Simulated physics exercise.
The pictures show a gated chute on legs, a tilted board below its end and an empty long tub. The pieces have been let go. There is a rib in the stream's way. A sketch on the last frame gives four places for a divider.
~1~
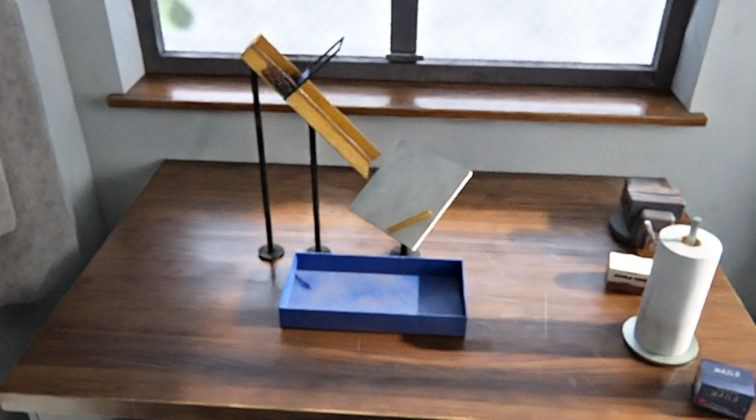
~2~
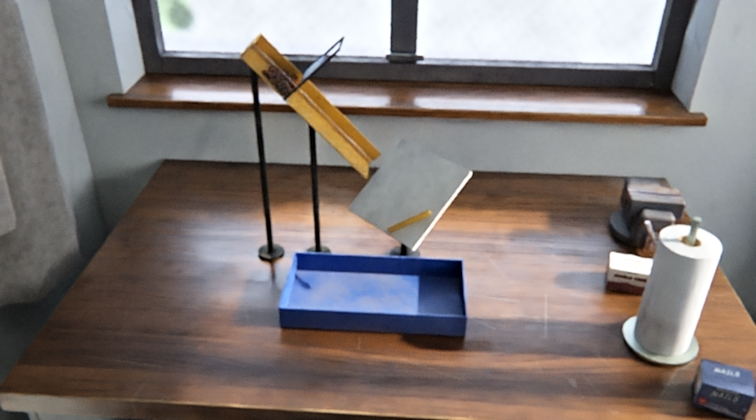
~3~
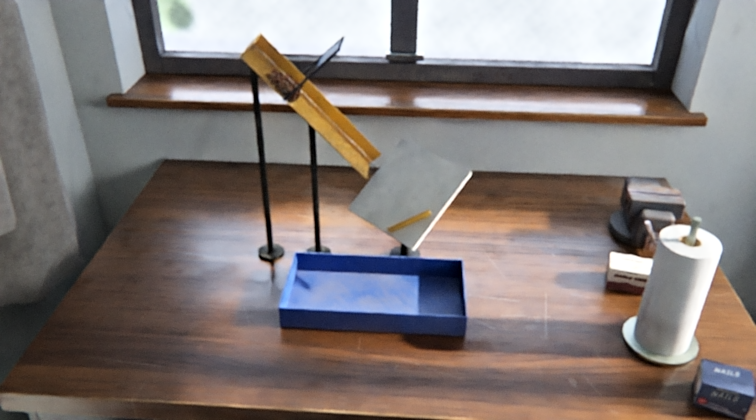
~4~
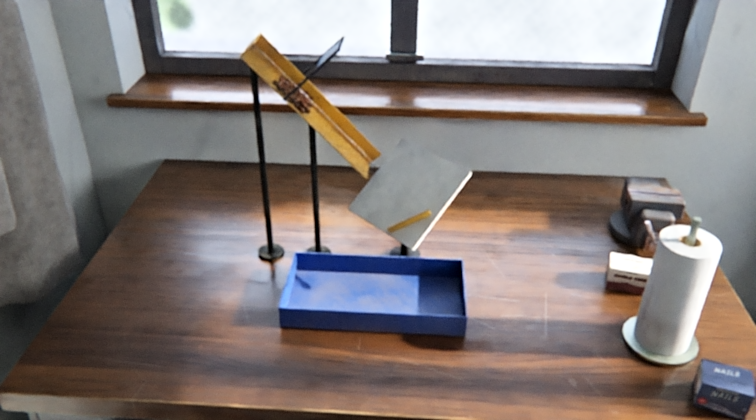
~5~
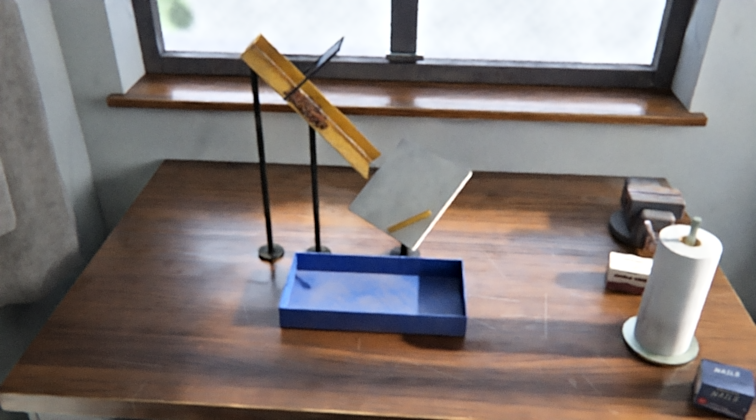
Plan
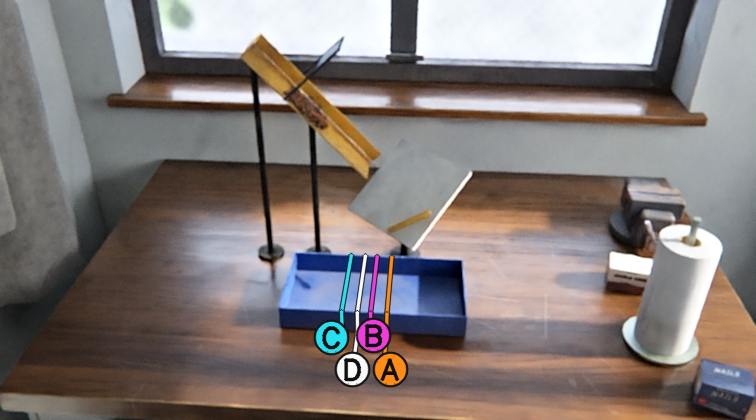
Small brown bits slide a short way down a sloping yellow chute on thin black legs, starting bunched near its upper part and stretching into a narrow stream toward its middle. Seen from slightly above, a wooden desk by a window holds a tilted grey board below the chute, an empty blue tub in front, and a white paper roll at right. A dark flap beside the chute shifts slightly early on, while everything else and the camera stay still.
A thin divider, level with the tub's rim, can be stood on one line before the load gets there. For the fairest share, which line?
Choose D.
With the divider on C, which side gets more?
More lands on the right.
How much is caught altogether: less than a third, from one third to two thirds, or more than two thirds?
About that: More than two thirds.
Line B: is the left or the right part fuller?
Left.
On the marked copy, line A crosses the front rim at (386, 313); line B crosses the front rim at (370, 312); line C crosses the front rim at (341, 310); line D crosses the front rim at (357, 311).
With A, of what is caught, all but a few on the left of the divider, a small share on the right.
With B, of what is caught, the bulk on the left of the divider, close to a quarter on the right.
With C, of what is caught, a small share on the left of the divider, all but a few on the right.
With D, of what is caught, close to a third on the left of the divider, close to two thirds on the right.
